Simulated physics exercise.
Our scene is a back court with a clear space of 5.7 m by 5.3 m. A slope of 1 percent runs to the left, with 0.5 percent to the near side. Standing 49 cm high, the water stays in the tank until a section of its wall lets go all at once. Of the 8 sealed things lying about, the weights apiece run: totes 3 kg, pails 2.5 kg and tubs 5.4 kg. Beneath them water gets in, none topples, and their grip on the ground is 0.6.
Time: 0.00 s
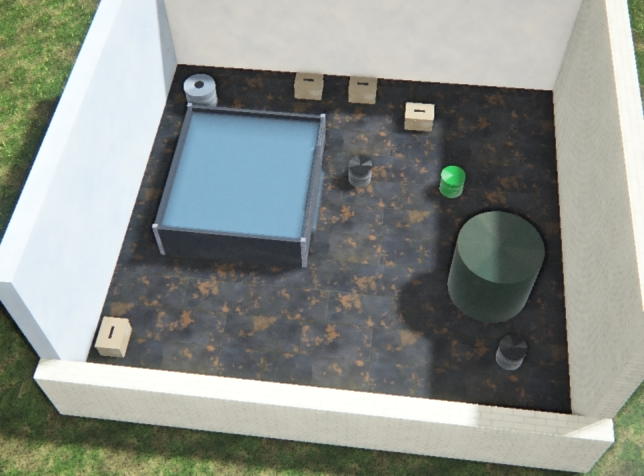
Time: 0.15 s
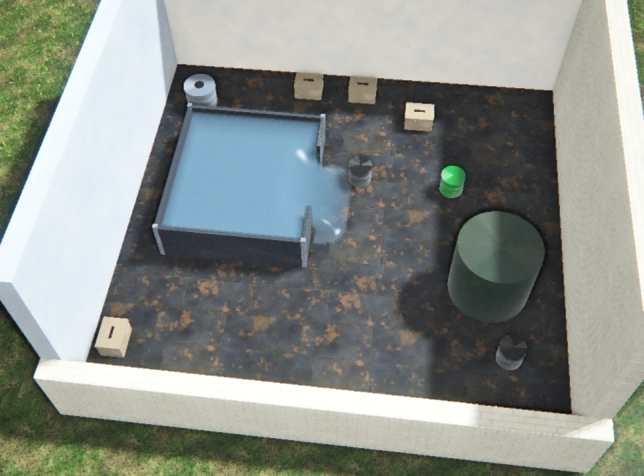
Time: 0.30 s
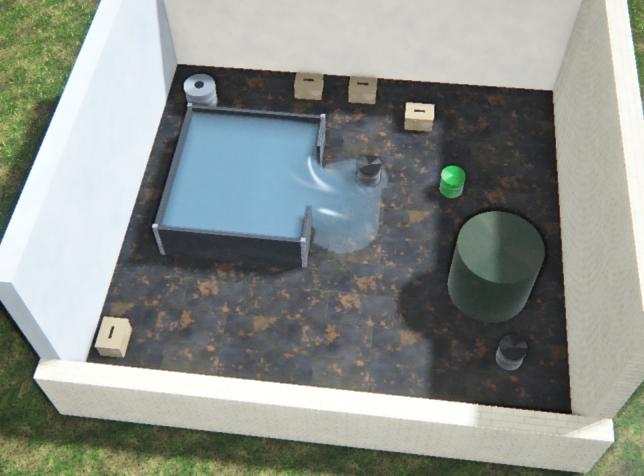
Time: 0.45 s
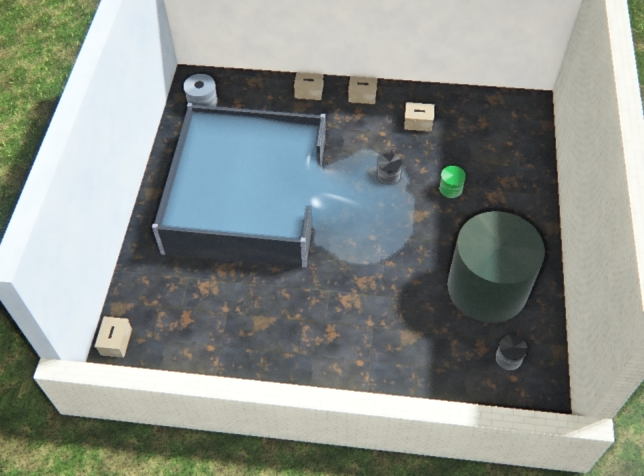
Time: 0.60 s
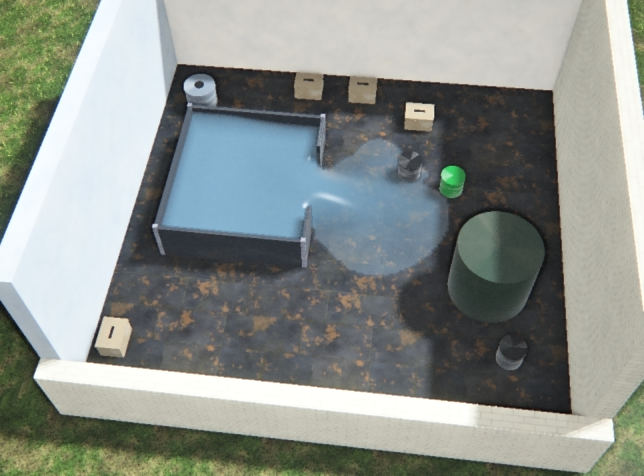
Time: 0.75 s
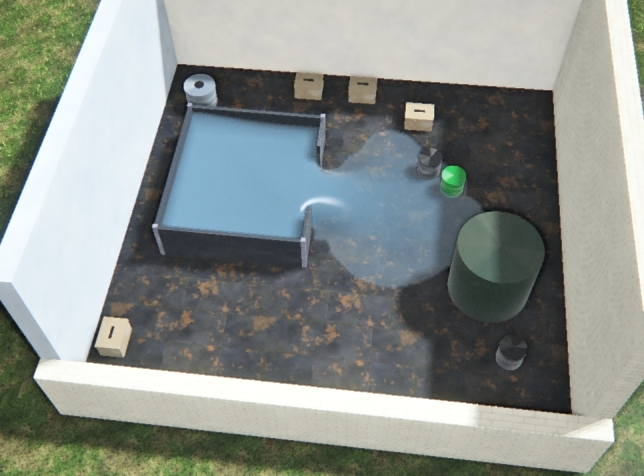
In a walled court with a dark, stained floor, a raised square pool of water stands among small boxes and drums. Its right side opens and water pours out, spreading rightward in a widening sheet that pushes one dark pail across to beside the green pail, which stays in place.
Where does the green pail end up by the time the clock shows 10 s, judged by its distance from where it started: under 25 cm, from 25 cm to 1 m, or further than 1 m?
Result: Long travel.
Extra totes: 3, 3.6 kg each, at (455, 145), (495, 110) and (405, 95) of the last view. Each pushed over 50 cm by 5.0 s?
One by one: Beyond the mark, beyond the mark, beyond the mark.
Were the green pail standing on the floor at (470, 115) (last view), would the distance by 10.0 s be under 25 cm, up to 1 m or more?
Observed: Object goes well off.
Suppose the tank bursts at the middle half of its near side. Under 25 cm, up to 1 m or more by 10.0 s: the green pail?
The green pail drifts a modest way.
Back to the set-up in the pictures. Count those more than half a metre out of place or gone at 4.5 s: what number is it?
By my tally, 4.
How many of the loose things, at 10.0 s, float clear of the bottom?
Just then, the number is 8.
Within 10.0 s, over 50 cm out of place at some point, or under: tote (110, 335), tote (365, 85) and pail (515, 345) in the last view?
First one went too far, second one went too far, third one went too far.
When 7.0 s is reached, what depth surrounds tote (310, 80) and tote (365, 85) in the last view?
Depths: Near 6 cm, then near 6 cm.
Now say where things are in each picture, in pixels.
The first picture shows the green pail at (454, 175), on the bottom; water covers 3.7 m2; 0 of 8 have shifted.
The second picture shows the green pail at (454, 175) rests on the ground; 4.2 m2 under water; 0 of 8 have shifted.
The third picture shows the green pail at (454, 175) rests on the ground; water covers 4.7 m2; 1 of 8 have shifted.
The fourth picture shows the green pail at (454, 175) rests on the ground; water covers 5.5 m2; 1 of 8 have shifted.
The fifth picture shows the green pail at (454, 175) rests on the ground; water covers 6.4 m2; 1 of 8 have shifted.
The sixth picture shows the green pail at (454, 175), on the bottom; 7.3 m2 under water; 1 of 8 have shifted.
After 2.0 s the green pail is near (550, 133), 1.5 m from its start, afloat; 2 afloat.
After 4.5 s the green pail is near (452, 73), 1.8 m from its start, afloat; 4 afloat.
After 7.0 s the green pail is near (197, 64), 4.2 m from its start, afloat; 7 afloat.
After 10.0 s the green pail is near (176, 73), 4.3 m from its start, afloat; 8 afloat.
